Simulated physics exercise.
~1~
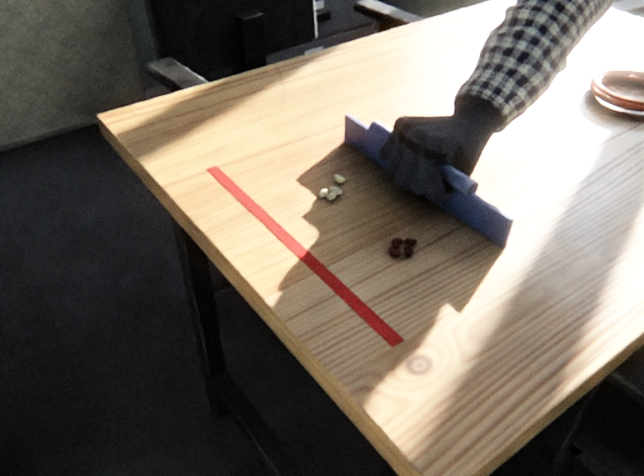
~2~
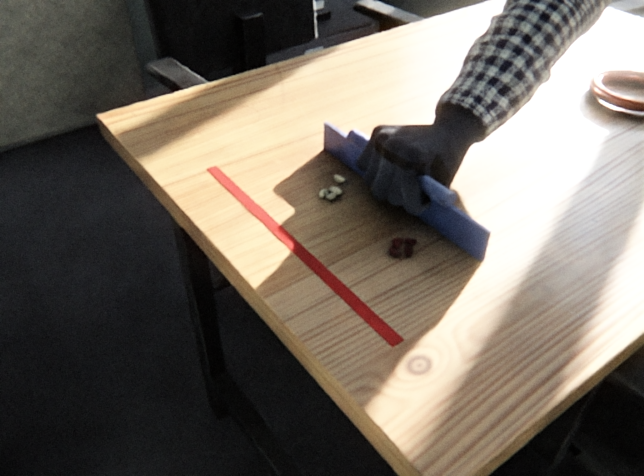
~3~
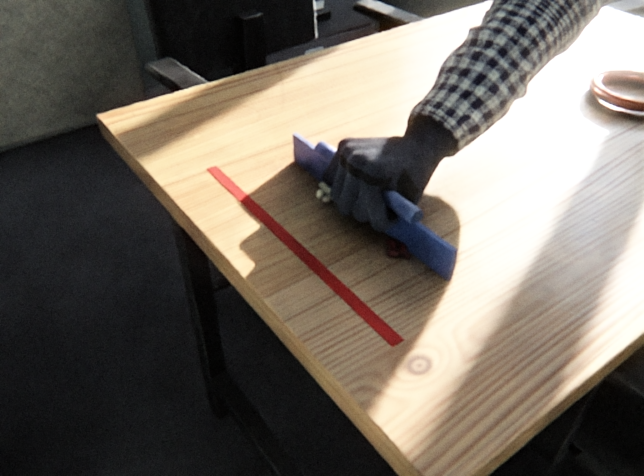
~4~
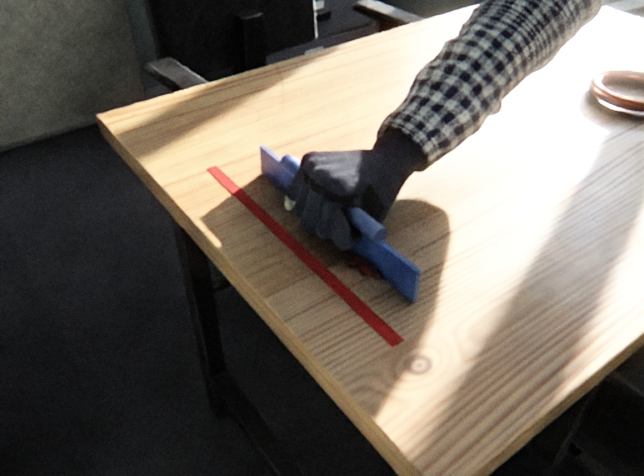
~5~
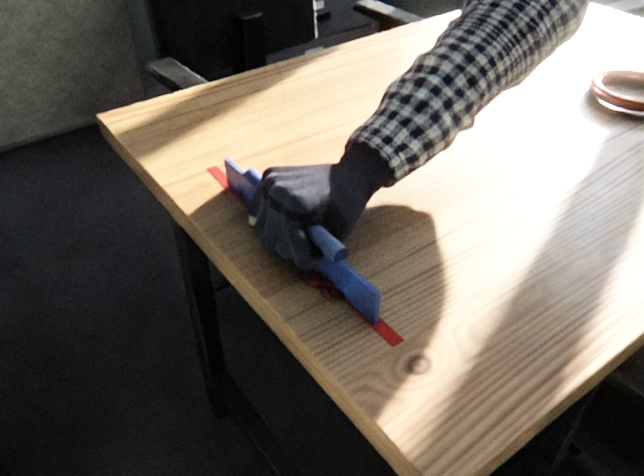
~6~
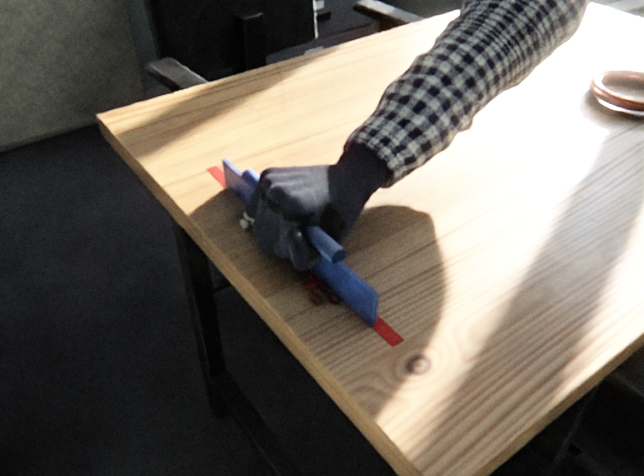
A gloved hand in a checked sleeve pushed a blue scraper left and down across a wooden table, sweeping a pale heap and a dark red heap along, then stopped at the red tape with both heaps still on the table.
